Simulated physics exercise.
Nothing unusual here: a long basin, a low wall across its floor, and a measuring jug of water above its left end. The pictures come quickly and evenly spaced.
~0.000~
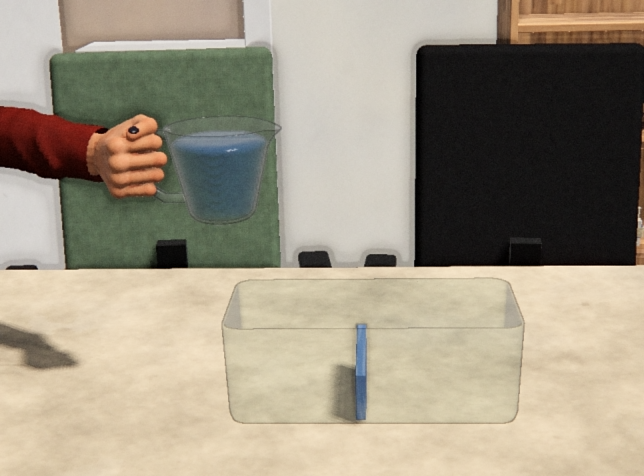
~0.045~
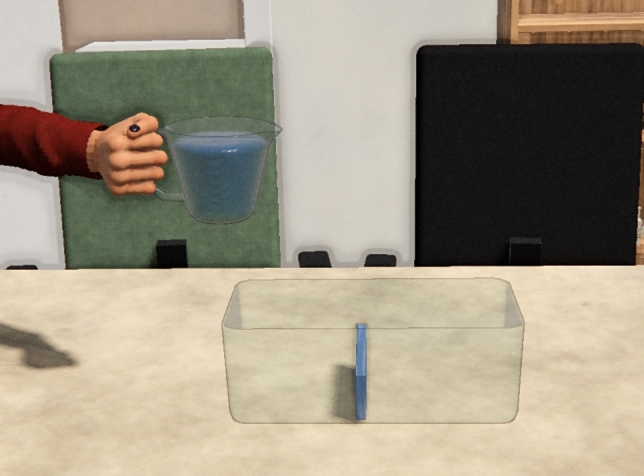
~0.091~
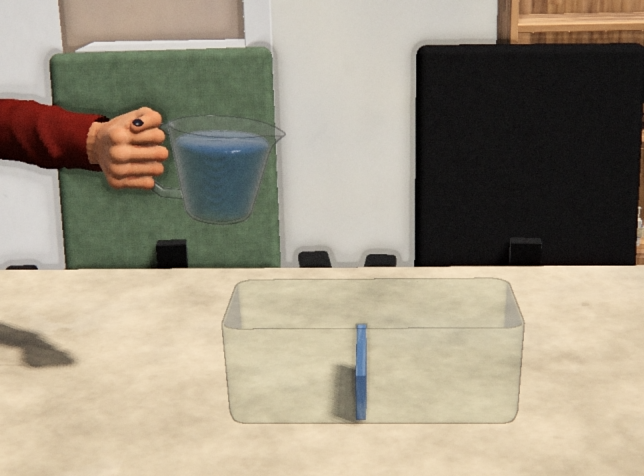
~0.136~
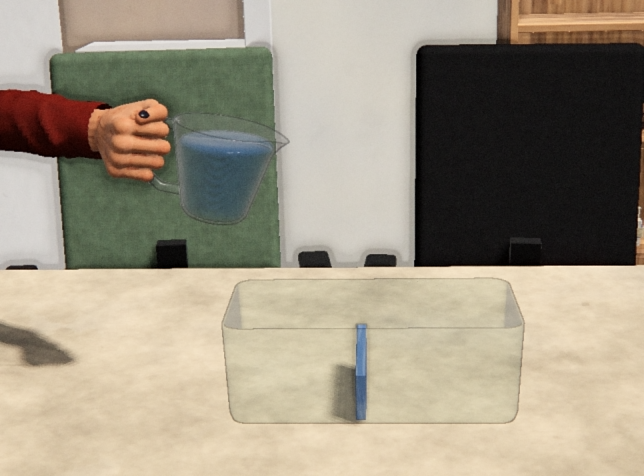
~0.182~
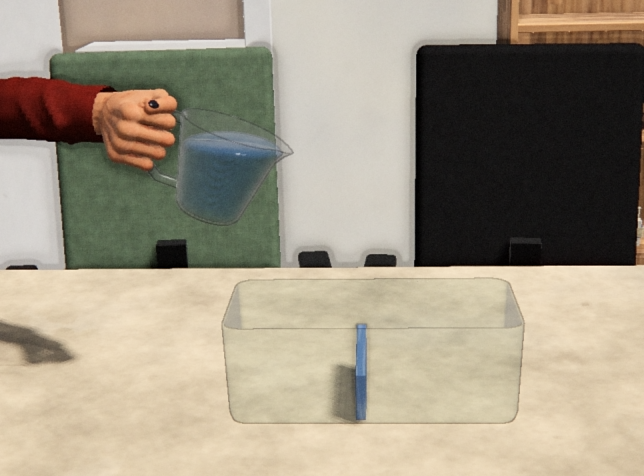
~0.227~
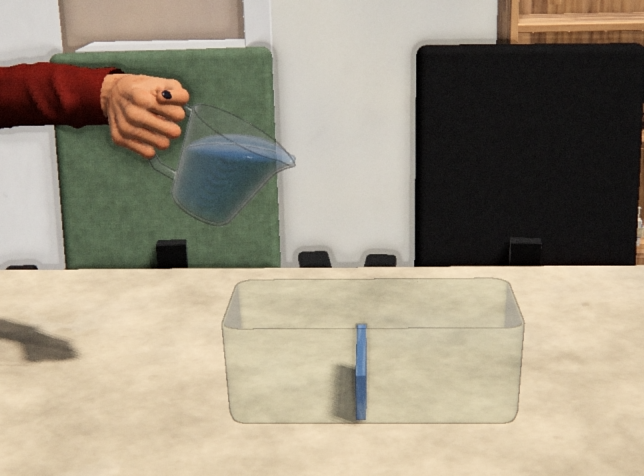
At the start, a hand in a red sleeve holds a clear measuring jug of blue water upright above the left end of an empty, clear basin with a low blue wall across its floor. The hand then tilts the jug steadily to the right, and the water shifts up to its spout.
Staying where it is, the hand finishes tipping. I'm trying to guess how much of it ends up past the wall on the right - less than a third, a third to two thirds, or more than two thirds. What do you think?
Once it settles, the part right of the wall is below a third, I'd say.
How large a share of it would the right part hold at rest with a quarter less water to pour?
Near 5 %.
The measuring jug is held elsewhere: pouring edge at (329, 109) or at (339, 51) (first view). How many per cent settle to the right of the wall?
The first start yields 95 per cent, the second 90 per cent.
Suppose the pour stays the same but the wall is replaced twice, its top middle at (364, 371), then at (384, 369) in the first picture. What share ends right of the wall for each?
Roughly 25 per cent first and roughly 10 per cent second.
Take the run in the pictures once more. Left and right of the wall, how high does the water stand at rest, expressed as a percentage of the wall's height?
40 % left, 10 % right.
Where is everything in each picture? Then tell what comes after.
In the first frame, it leans 0°; its right rim is at (281, 127); the water meets the walls at (172, 140) and (268, 139); the long basin's rim runs from (230, 305) to (516, 303); the wall's top is at (361, 350).
In the second frame, it leans 1°; its right rim is at (283, 129); the water meets the walls at (173, 139) and (268, 139).
In the third frame, it leans 6°; its right rim is at (286, 133); the water meets the walls at (175, 137) and (271, 142).
In the fourth frame, it leans 12°; its right rim is at (290, 141); the water meets the walls at (180, 136) and (275, 144).
In the fifth frame, it leans 21°; its right rim is at (294, 152); the water meets the walls at (184, 139) and (284, 147).
In the sixth frame, it leans 31°; its right rim is at (296, 165); the water meets the walls at (186, 146) and (294, 159); 1 per cent is over the edge.
A moment on, the measuring jug is tipped on its side and 46 per cent is still to pour, 12 is left of the wall and 6 right of it.
Next, the measuring jug is tipped on its side and 10 per cent is still to pour, 60 is left of the wall and 14 right of it.
Then the measuring jug is tipped on its side and 1 per cent is still to pour, 79 is left of the wall and 15 right of it.
Later the measuring jug is tipped on its side and 0 per cent is still to pour, 82 is left of the wall and 15 right of it.
In the end 82 per cent lies left of the wall, 16 right of it and 2 outside.
